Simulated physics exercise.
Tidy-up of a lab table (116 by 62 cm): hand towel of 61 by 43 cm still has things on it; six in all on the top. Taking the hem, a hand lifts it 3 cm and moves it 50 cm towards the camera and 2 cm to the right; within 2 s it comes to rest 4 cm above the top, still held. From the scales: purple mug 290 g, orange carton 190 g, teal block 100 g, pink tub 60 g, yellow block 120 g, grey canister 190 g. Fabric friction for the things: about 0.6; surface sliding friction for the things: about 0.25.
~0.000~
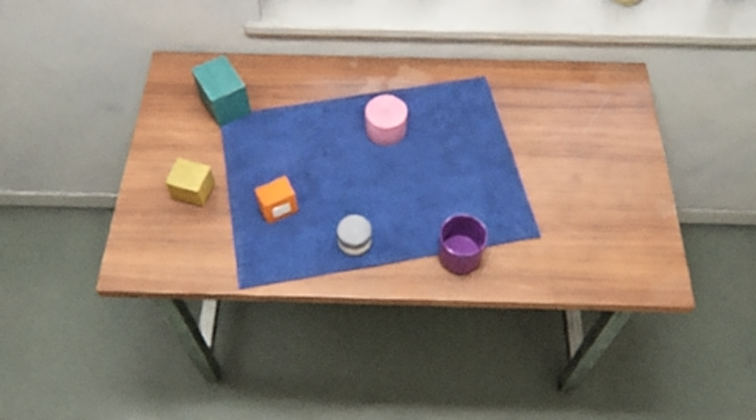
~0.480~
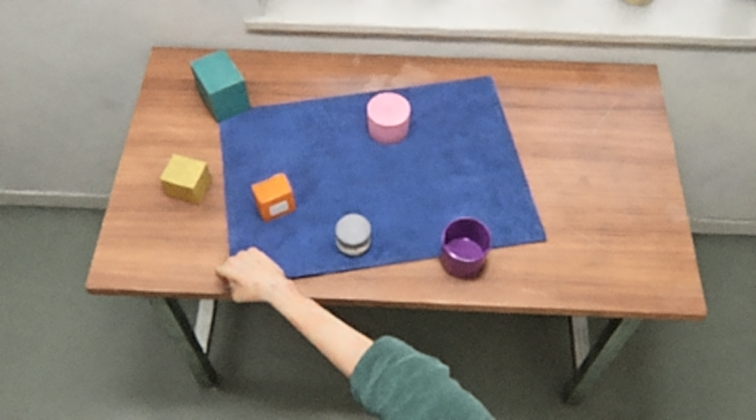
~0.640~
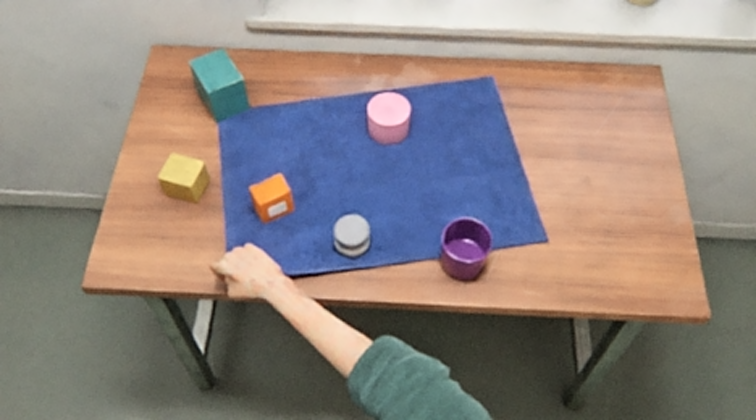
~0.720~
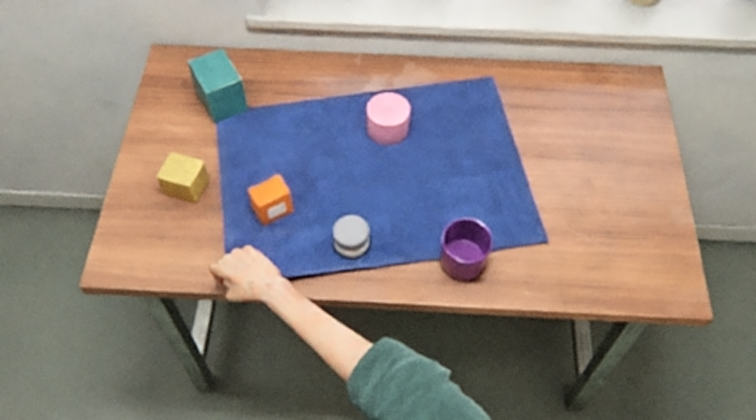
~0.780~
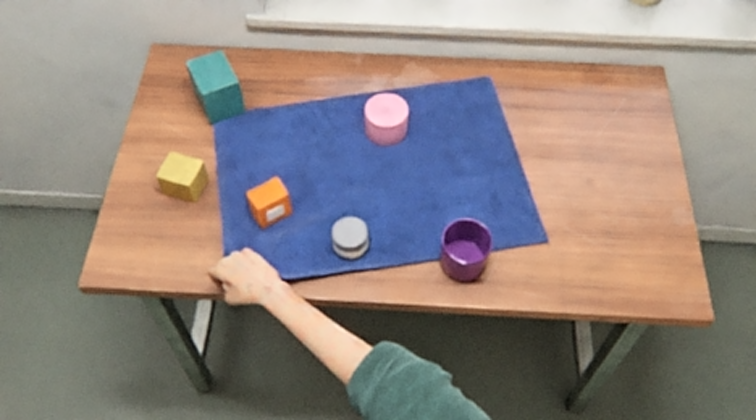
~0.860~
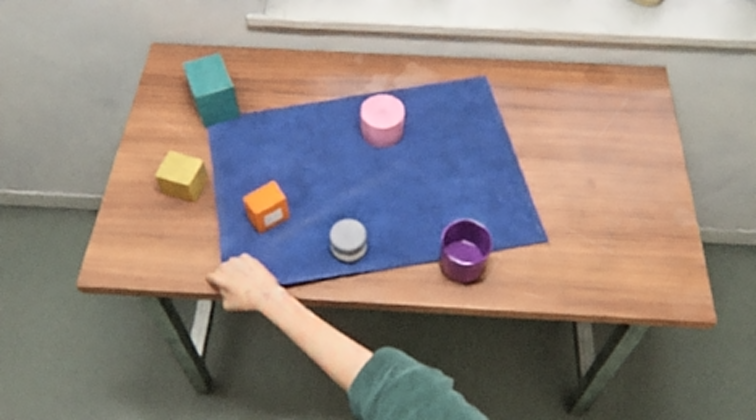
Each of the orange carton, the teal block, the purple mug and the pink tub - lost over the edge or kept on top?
As I see it, orange carton: Leaves; teal block: Stays; purple mug: Leaves; pink tub: Leaves.
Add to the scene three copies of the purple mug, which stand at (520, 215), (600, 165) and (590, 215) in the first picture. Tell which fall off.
So it goes: The first one ends up off, the next is still up there, the last is still up there.
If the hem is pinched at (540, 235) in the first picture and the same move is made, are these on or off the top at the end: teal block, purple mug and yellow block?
If so, teal block is still on top, purple mug comes off and yellow block is still on top.
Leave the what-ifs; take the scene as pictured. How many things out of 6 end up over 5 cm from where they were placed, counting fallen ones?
So we're at 6.
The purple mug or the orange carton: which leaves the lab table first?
The orange one goes first.
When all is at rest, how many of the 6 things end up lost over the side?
Counted result: 4.
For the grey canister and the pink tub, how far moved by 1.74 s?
About: Grey canister off the top, pink tub 45 cm.
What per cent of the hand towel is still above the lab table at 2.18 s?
About 0 per cent.
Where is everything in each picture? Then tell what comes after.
Orange carton (275, 191); teal block (218, 77); purple mug (464, 235); pink tub (386, 111); hand towel corners (239, 289) (485, 77) (541, 237), in the first frame.
Hand towel corners (491, 76) (547, 240); grip (232, 285), in the second frame.
Hand towel corners (493, 76) (548, 242); grip (228, 282), in the third frame.
Hand towel corners (493, 77) (549, 242); grip (226, 284), in the fourth frame.
Teal block (212, 72); pink tub (386, 109); orange carton (267, 193); hand towel corners (490, 76) (549, 242); grip (225, 287), in the fifth frame.
Orange carton (264, 197); teal block (207, 75); purple mug (467, 240); pink tub (383, 111); hand towel corners (486, 76) (548, 242); grip (223, 293), in the sixth frame.
After 1.3 s, 90 % of the hand towel is still over the top; orange carton 16 cm off its start, teal block 14 cm off its start, pink tub 13 cm off its start.
After 1.7 s, 20 % of the hand towel is still over the top; pink tub 43 cm off its start, orange carton over the edge, teal block 25 cm off its start.
After 2.2 s, 0 % of the hand towel is still over the top; pink tub over the edge, orange carton over the edge, purple mug over the edge.
After 2.6 s, 0 % of the hand towel is still over the top; pink tub over the edge, orange carton over the edge, purple mug over the edge.
After 4.2 s, 0 % of the hand towel is still over the top; pink tub over the edge, orange carton over the edge, purple mug over the edge, teal block 25 cm off its start at (164, 162).
